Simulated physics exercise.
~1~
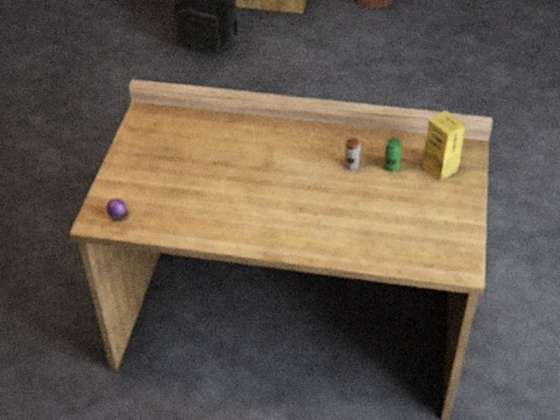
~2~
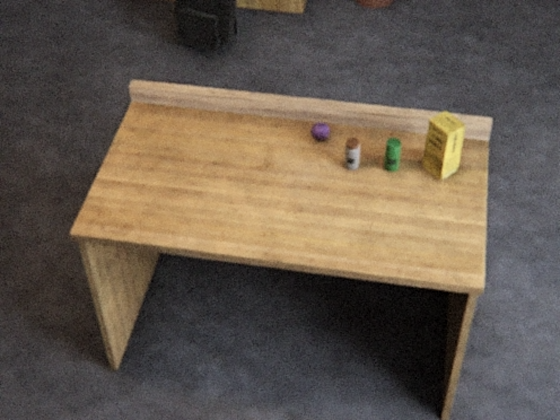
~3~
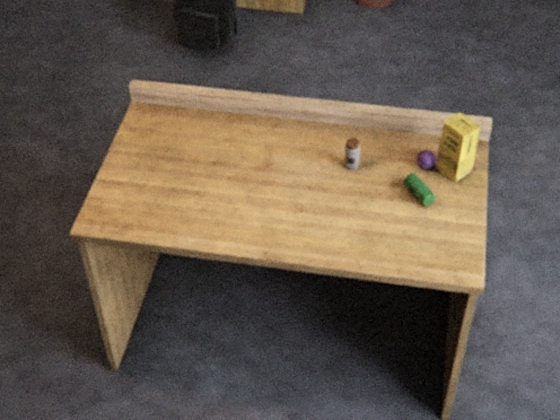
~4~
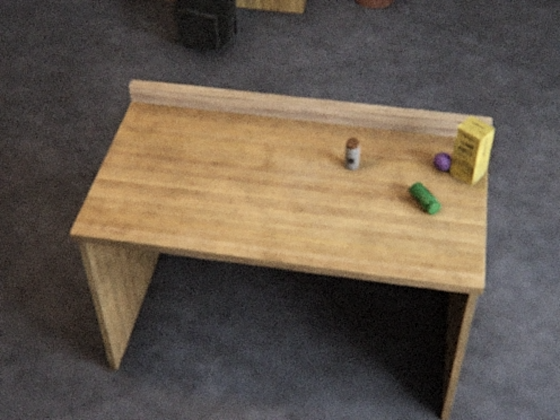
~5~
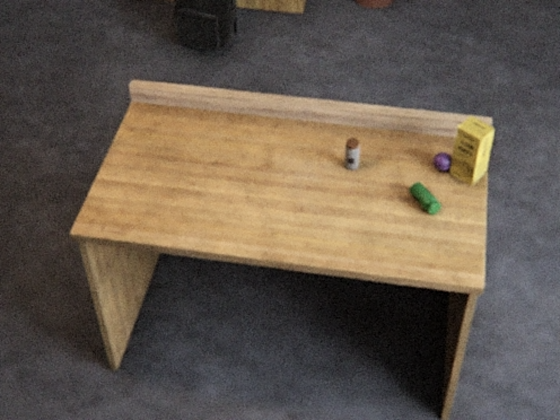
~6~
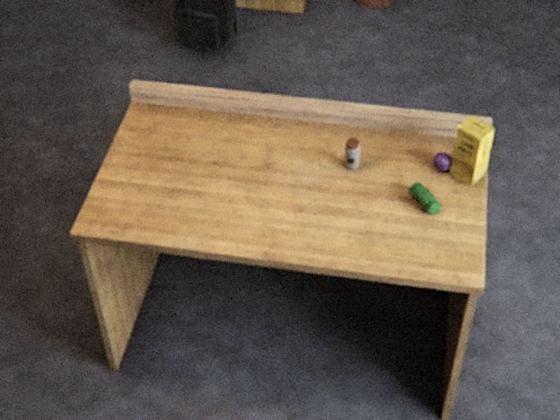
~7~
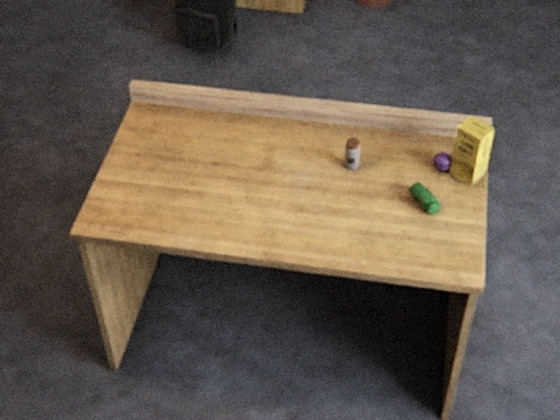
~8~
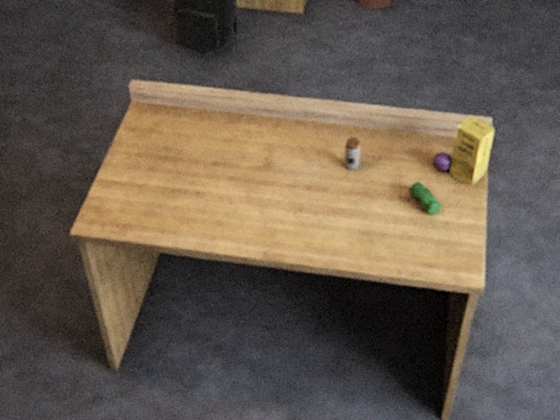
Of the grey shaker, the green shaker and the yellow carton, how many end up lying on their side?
One of them ends up lying on its side, the green shaker. The grey shaker and the yellow carton are still upright.
